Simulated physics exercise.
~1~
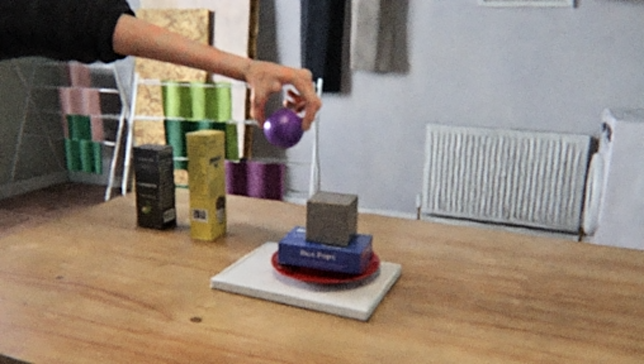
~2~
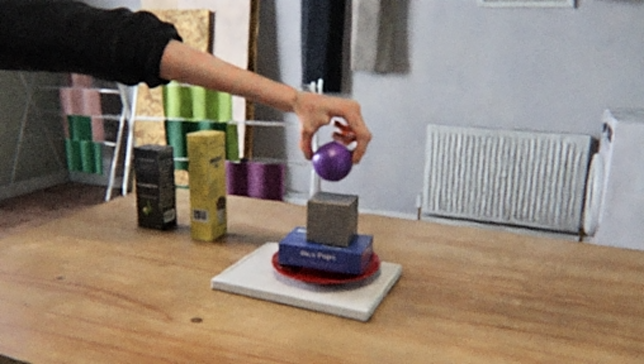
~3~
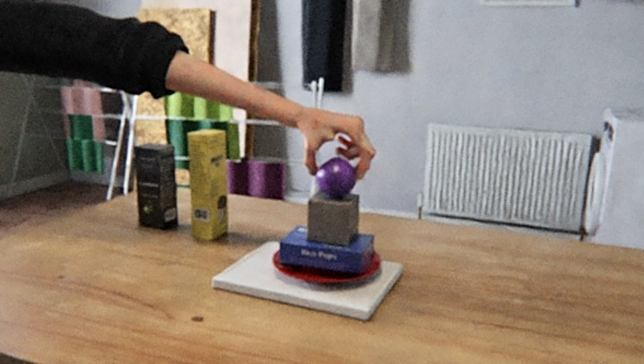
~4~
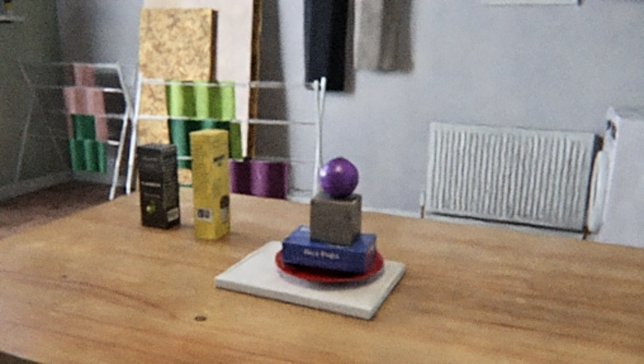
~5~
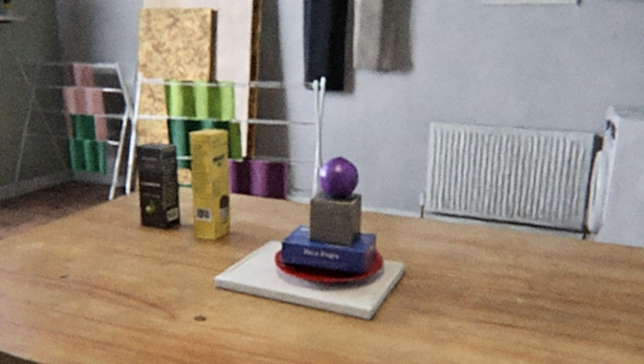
In this clip, a hand lowers a shiny purple ball-shaped object onto a grey block stacked on a blue packet, a red plate and a white tray, beside black and yellow cartons. The hand lets go and withdraws, and the pile stays balanced.
